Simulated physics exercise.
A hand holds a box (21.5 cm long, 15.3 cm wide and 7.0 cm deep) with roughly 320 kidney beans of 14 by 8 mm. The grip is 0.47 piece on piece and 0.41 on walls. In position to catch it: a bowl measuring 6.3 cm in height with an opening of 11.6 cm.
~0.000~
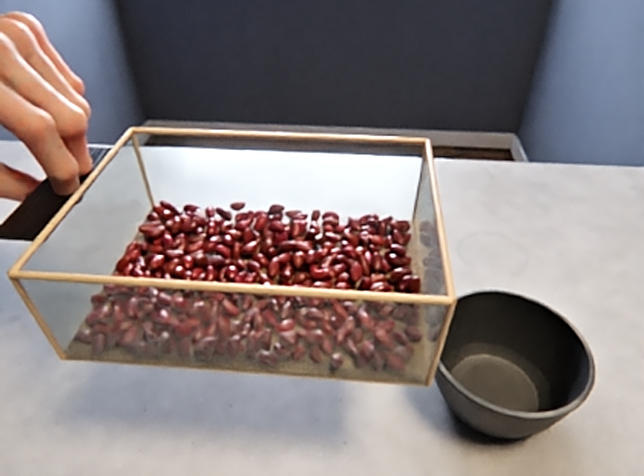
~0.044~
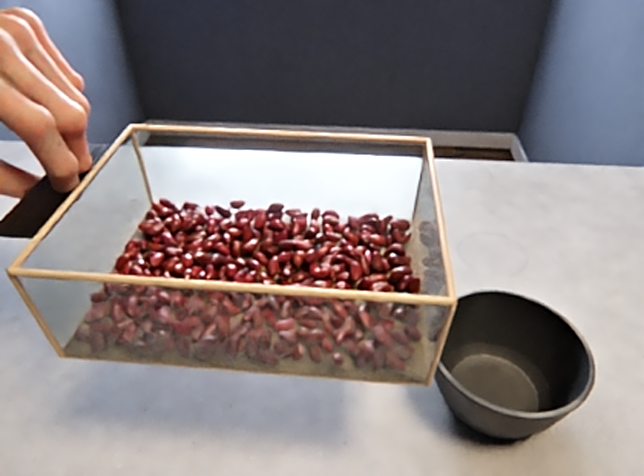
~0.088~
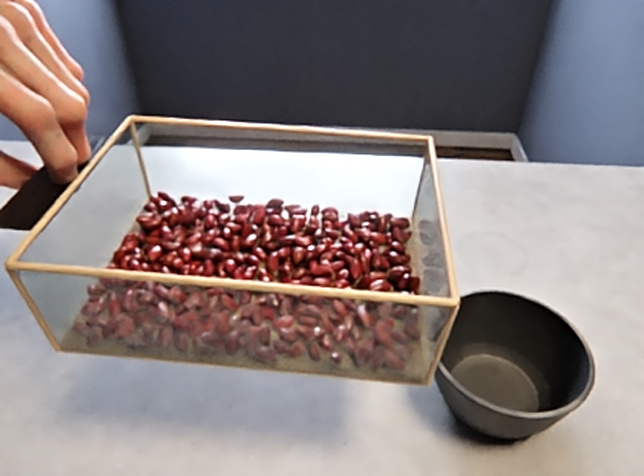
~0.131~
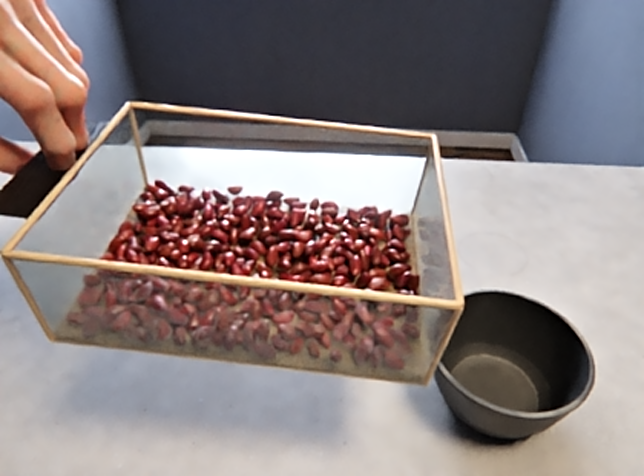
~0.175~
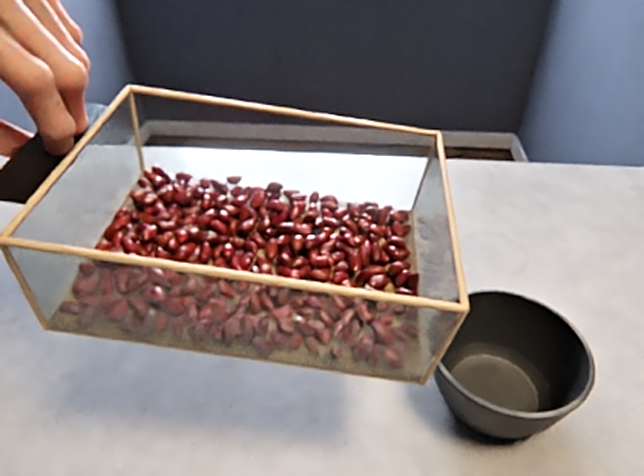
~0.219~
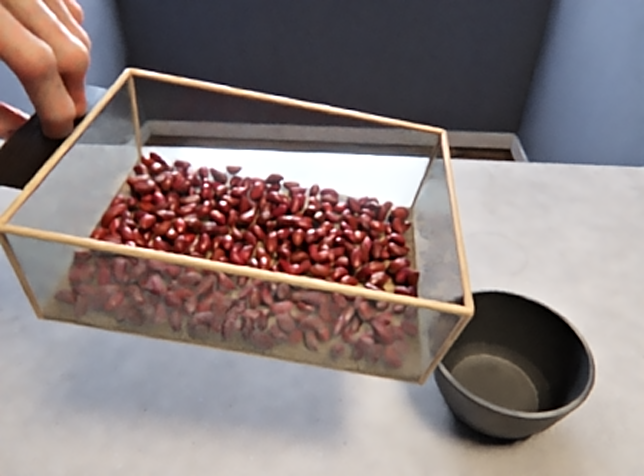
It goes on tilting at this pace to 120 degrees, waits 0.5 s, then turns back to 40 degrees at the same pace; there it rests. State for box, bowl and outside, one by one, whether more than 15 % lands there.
Box: It does not; bowl: It does not; outside: It does.
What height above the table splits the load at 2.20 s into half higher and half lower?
About 0 cm.
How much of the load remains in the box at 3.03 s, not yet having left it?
Roughly 0 %.
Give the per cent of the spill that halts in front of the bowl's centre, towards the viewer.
About 100 per cent.
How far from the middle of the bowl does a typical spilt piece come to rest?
That comes to about 12 cm from the middle.
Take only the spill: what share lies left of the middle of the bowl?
Spill share: Around 30 per cent.
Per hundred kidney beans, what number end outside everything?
Around 100 percent.
Then, at 1.30 s, tilt 84 degrees; box 95 %, in the air 5 %; middle of all pieces near (459, 276).
After 2.20 s, tilt 120 degrees; outside 95 %.
After 3.03 s, tilt 80 degrees; outside 100 %.
After 3.83 s, tilt 40 degrees; outside 100 %.
By 4.1 s all is still; box 0 %, bowl 0 %, outside 100 %.
